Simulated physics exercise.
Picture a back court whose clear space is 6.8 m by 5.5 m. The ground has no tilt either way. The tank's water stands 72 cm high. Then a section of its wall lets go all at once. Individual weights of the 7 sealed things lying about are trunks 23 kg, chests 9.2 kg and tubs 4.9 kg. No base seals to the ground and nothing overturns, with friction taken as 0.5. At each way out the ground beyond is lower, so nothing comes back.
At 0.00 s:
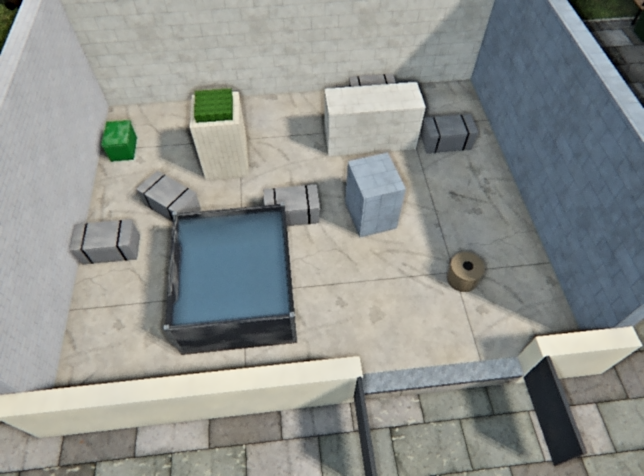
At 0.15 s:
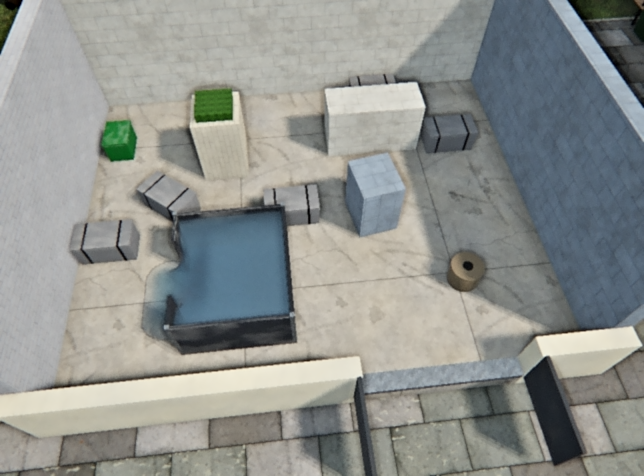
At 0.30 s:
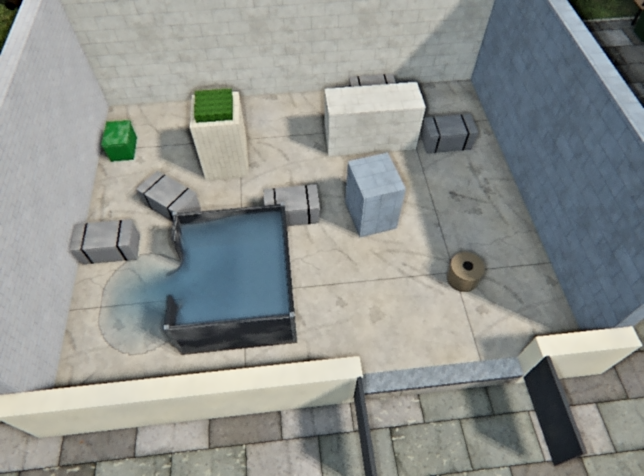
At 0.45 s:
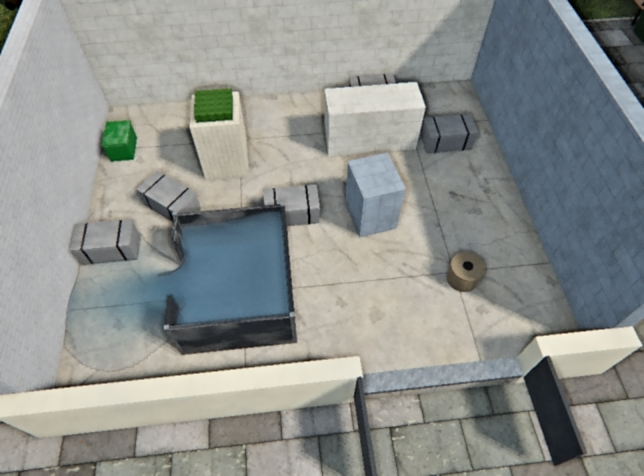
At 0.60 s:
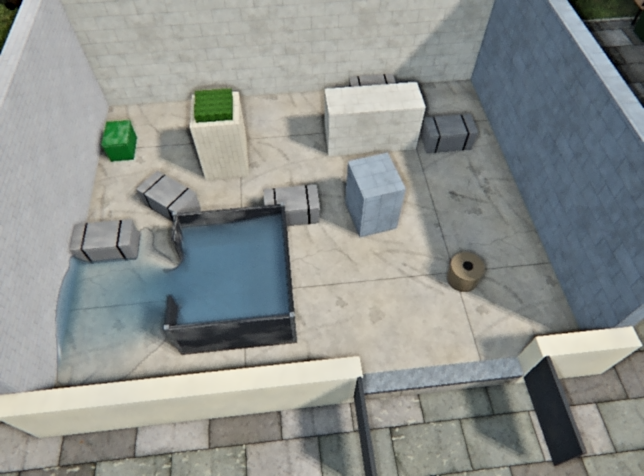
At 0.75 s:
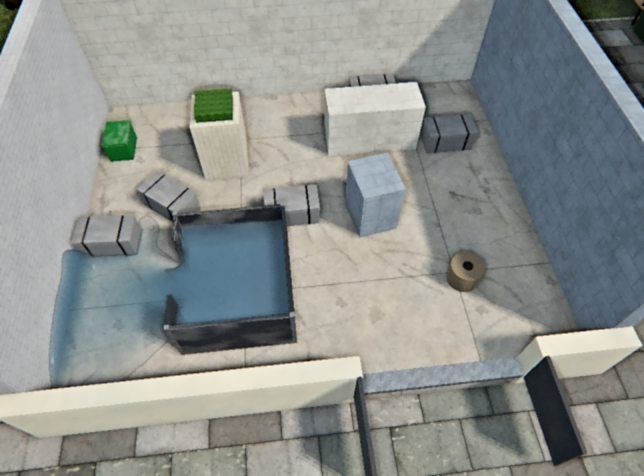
In a walled court, water pours from the tank's left side and spreads leftward.
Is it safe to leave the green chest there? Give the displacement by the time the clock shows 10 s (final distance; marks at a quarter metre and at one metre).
Result: A long way off.
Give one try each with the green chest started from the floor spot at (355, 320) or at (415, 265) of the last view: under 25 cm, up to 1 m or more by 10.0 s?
Well, the first time it drifts a modest way, and the second time it keeps still.
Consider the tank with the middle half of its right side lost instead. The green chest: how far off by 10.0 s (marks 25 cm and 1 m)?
From there, the green chest remains planted.
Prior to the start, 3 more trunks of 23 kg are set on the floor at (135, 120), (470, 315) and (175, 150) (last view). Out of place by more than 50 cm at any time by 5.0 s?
In that order: Past it, short of it, past it.
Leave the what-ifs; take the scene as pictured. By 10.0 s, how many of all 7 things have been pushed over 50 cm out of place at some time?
The count comes to 4.
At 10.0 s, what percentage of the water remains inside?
Close to 94 in a hundred parts remain.
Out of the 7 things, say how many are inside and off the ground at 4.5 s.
I get 1.
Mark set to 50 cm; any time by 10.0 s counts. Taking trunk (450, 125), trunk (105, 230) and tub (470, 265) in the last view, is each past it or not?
In sequence - stayed below the line; crossed the line; crossed the line.
After 2.0 s the green chest is near (121, 123), 0.2 m from its start, aground; 0 of 7 are out; 0 afloat.
After 4.5 s the green chest is near (212, 88), 1.8 m from its start, afloat; 0 of 7 are out; 1 afloat.
After 7.0 s the green chest is near (335, 79), 3.8 m from its start, afloat; 0 of 7 are out; 2 afloat.
After 10.0 s the green chest is near (388, 73), 4.8 m from its start, afloat; 0 of 7 are out; 2 afloat.
